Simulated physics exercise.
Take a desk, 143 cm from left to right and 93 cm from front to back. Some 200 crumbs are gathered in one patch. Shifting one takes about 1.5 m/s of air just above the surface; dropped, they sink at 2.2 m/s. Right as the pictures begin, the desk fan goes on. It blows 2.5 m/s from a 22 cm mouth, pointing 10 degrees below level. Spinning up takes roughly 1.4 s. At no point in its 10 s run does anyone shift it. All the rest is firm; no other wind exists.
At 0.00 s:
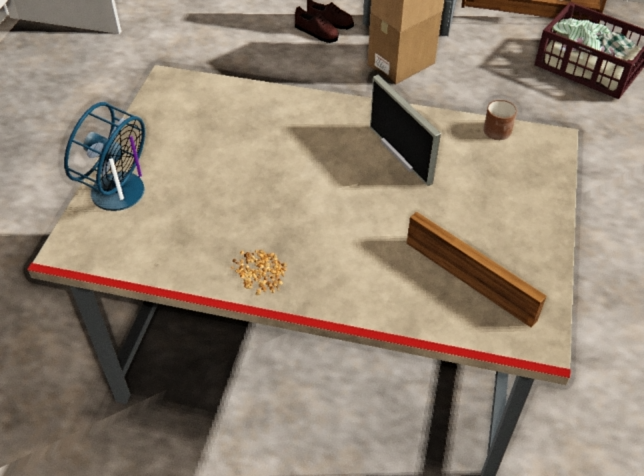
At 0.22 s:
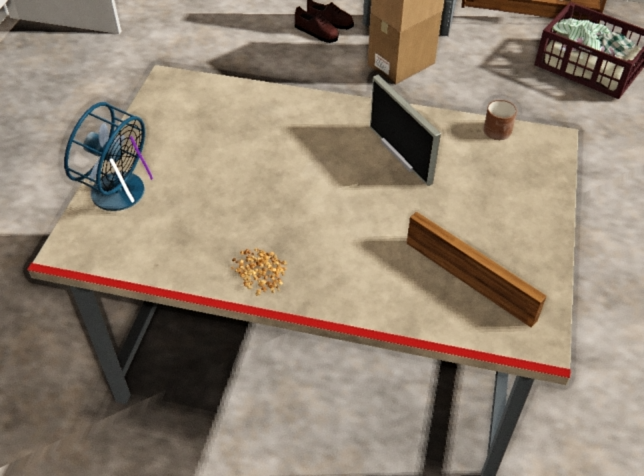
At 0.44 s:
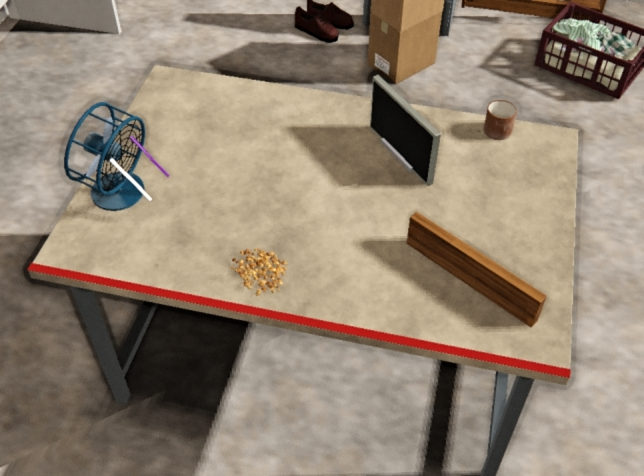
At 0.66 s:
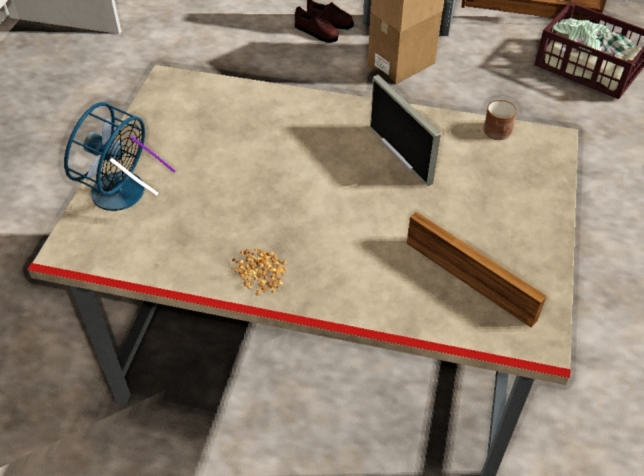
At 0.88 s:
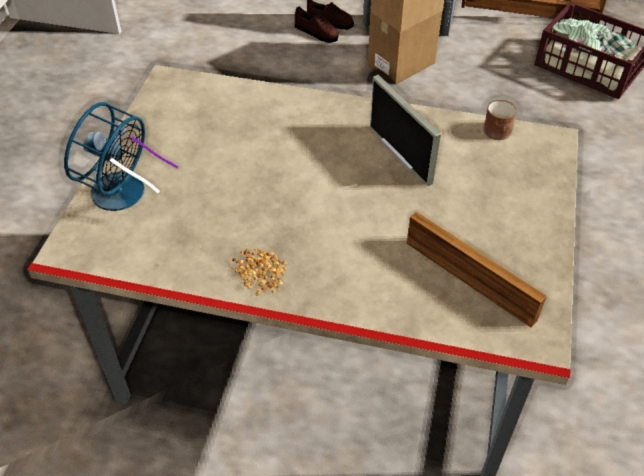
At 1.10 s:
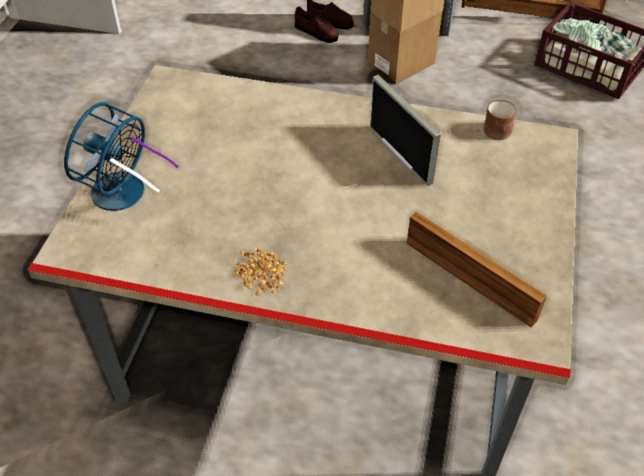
On a desk, a blue fan starts up, its ribbons lifting outward while the crumbs stay still.
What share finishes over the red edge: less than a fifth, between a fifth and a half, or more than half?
The share left there is past one half.
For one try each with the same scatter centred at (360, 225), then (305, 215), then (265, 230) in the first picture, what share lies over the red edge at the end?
Going through the three spots in order, you'd get 0 percent, 0 percent and 15 percent.
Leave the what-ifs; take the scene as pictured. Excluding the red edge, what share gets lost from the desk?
Around 0 % of them.
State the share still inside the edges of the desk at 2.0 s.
Estimate: Around 20 percent.
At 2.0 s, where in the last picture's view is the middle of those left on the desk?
I'd point to somewhere around (336, 320).
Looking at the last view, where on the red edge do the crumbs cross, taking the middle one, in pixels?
Midpoint of crossings, approx. (371, 339).
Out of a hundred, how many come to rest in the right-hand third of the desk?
Roughly 0 in a hundred.
After 2.0 s, 46 % are on the move or not yet settled, 80 % are over the red edge; the middle of those still in play is near (374, 334).
After 3.2 s, 2 % are on the move or not yet settled, 98 % are over the red edge.
After 5.5 s, 1 % are on the move or not yet settled, 98 % are over the red edge.
After 10.0 s, at the end, 98 % are over the red edge.
